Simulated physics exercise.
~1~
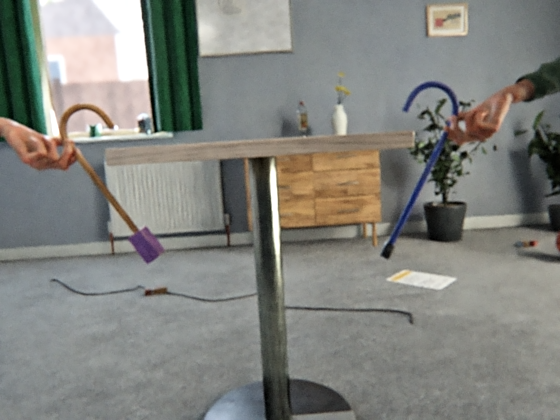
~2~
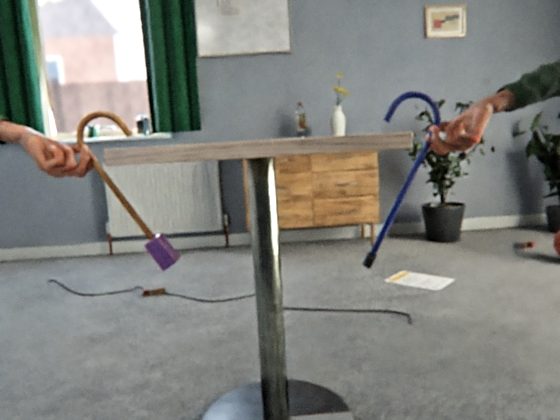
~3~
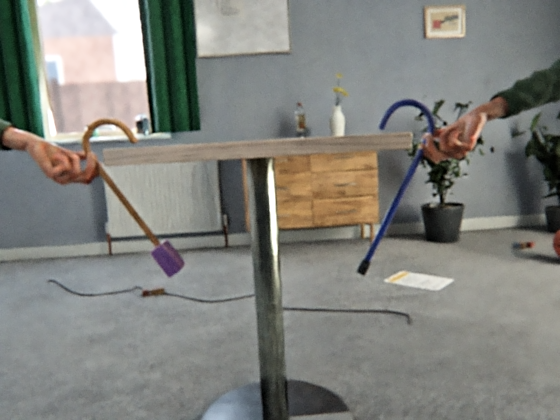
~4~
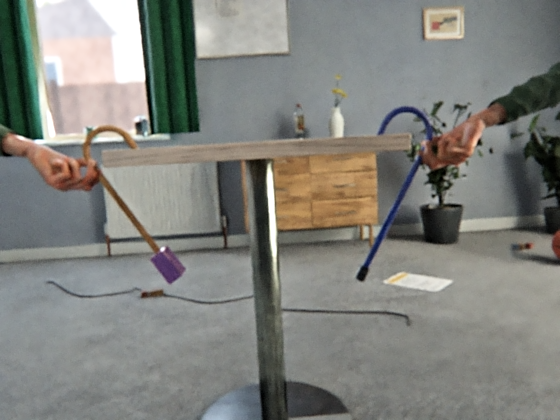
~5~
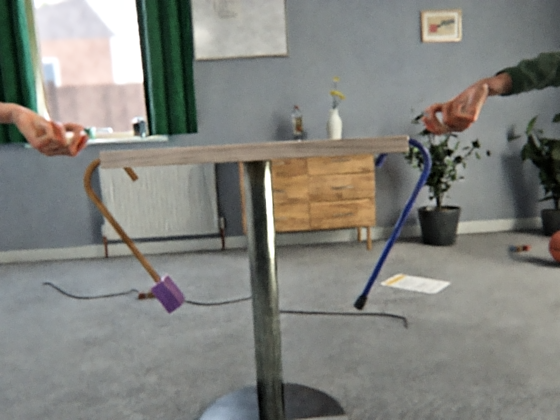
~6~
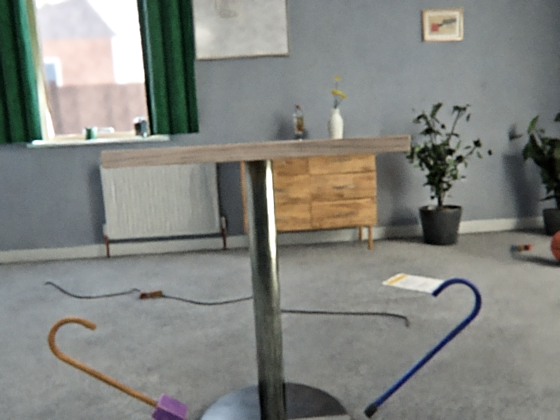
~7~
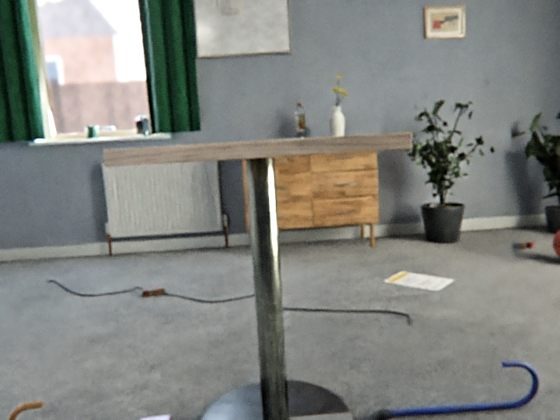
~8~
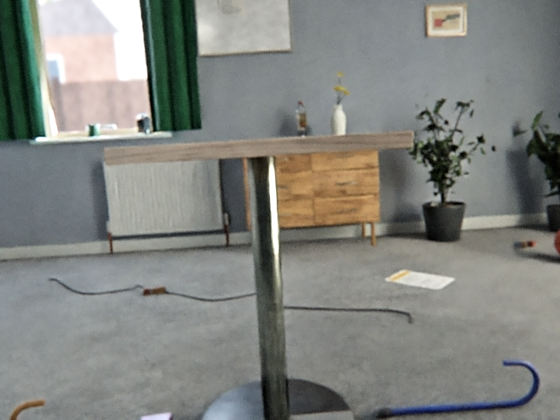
Two hands hook an orange-handled purple brush and blue cane at a table's ends, but both fall.
